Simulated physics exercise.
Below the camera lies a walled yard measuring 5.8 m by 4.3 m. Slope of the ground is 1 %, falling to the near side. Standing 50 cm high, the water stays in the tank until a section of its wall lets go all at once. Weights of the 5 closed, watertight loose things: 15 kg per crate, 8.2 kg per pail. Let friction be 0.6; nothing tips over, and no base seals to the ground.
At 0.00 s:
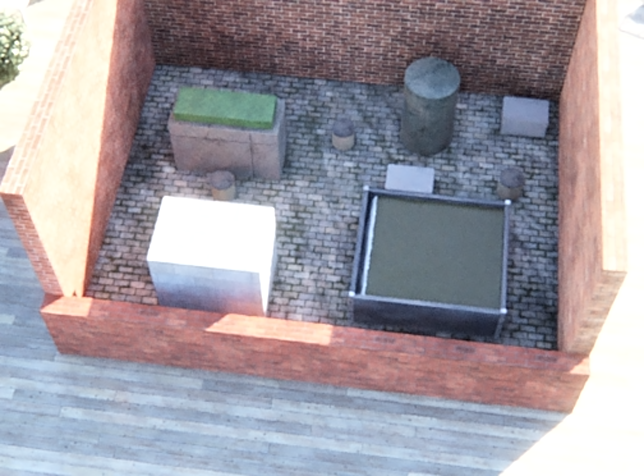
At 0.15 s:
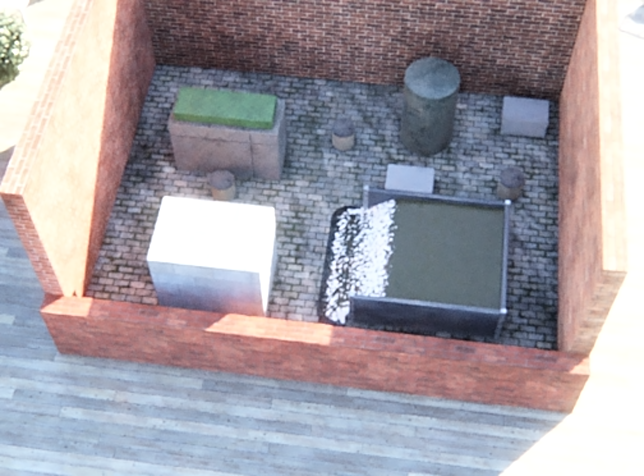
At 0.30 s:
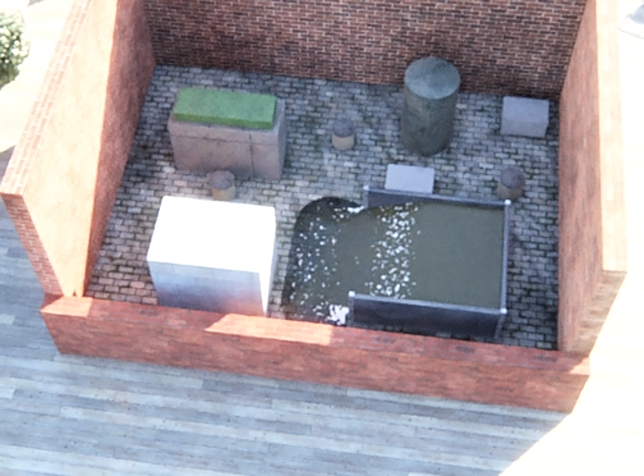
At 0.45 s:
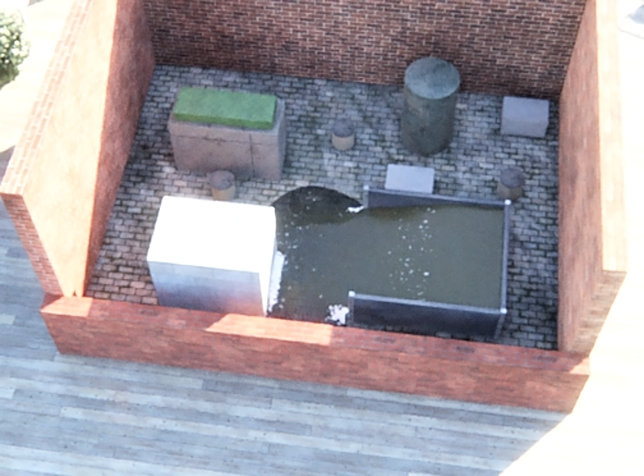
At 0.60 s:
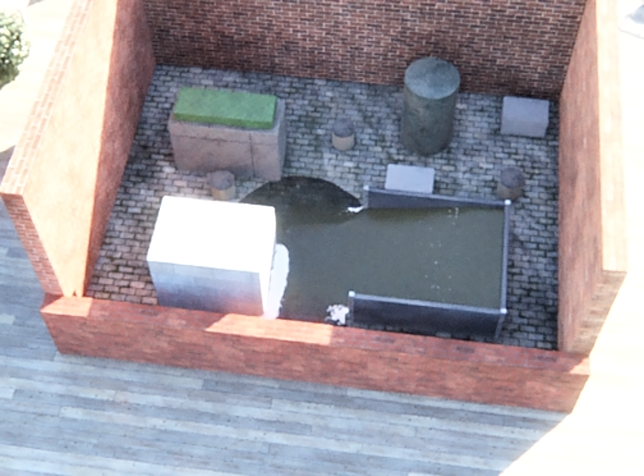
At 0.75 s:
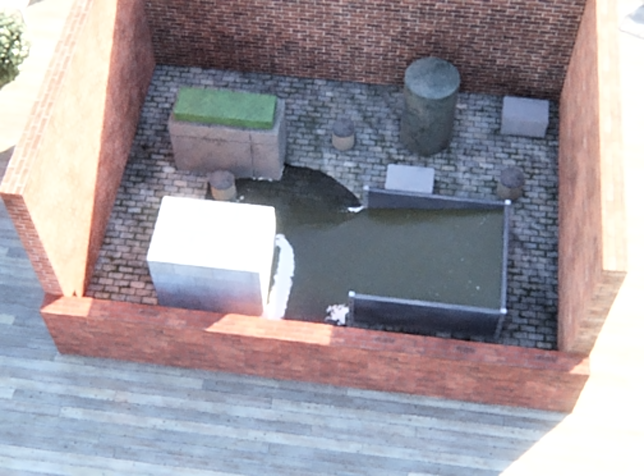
Murky water poured out of the open left side of a square tank in a brick-walled yard, foaming at first, then spread across the cobbles to the white block and toward the grass-topped one.
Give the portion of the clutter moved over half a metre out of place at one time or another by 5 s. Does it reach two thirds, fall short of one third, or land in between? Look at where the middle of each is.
It is a low share, below a third.
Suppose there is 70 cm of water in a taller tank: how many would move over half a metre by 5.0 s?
Then it comes to 1.
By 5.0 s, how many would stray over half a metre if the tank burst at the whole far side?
You'd get 4 in that case.
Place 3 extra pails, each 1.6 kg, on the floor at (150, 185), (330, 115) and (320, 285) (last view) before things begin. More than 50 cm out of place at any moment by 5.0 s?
Respectively: Tops it; tops it; tops it.
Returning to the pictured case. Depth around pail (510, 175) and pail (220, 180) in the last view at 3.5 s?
About 0 and 4 cm.
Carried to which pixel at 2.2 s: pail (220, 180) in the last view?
(131, 153) or thereabouts.
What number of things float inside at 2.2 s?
It comes to 1 of them.
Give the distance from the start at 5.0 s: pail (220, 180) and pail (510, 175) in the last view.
The first ends 150 centimetres from its start and the second 0 centimetres.
After 1.1 s 0 of 5 are over 50 cm from their spots; 0 afloat.
After 2.2 s 1 of 5 are over 50 cm from their spots; 1 afloat.
After 3.5 s 1 of 5 are over 50 cm from their spots; 0 afloat.
After 5.0 s 1 of 5 are over 50 cm from their spots, and 1 have been at some point; 0 afloat.
